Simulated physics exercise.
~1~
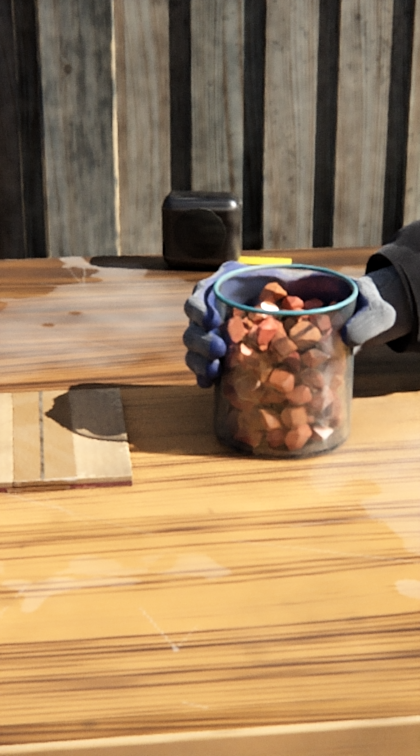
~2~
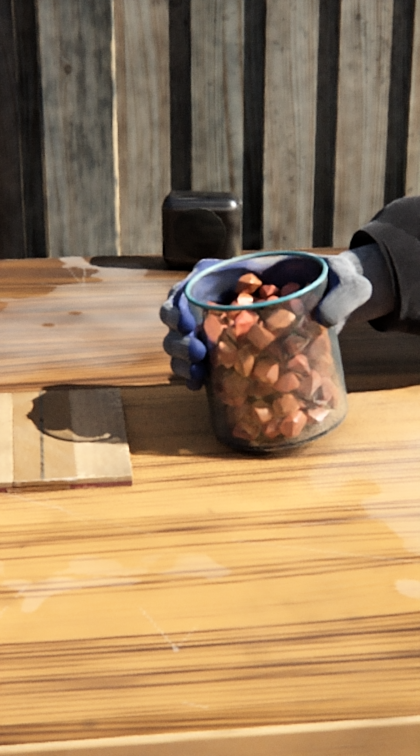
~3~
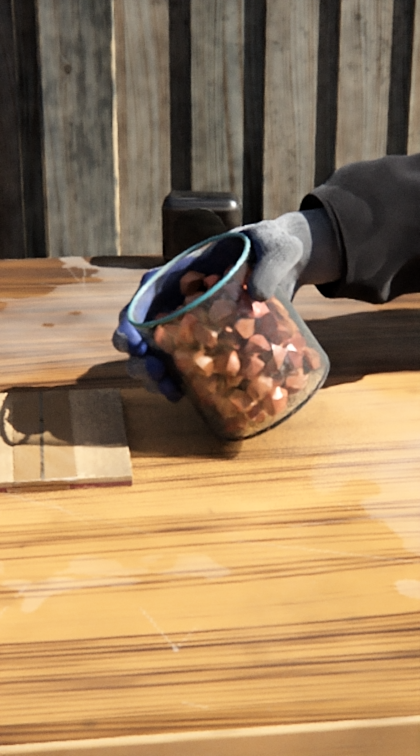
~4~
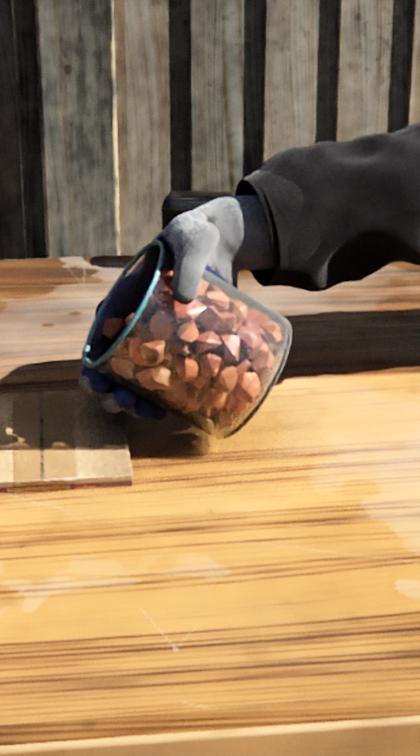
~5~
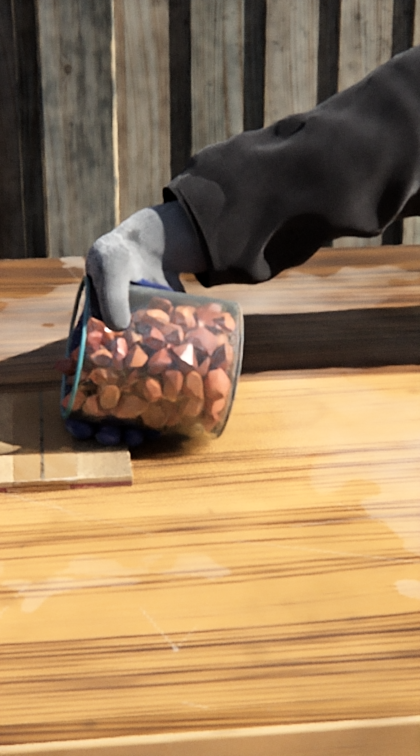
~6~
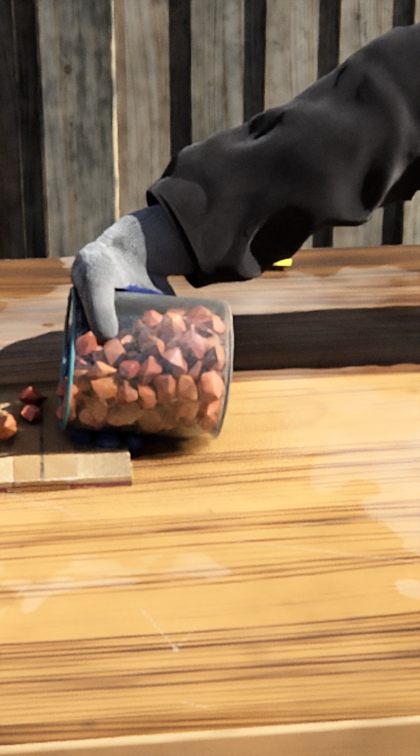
On a wooden table, gloved hands tip a glass of brick bits leftward, spilling a few.
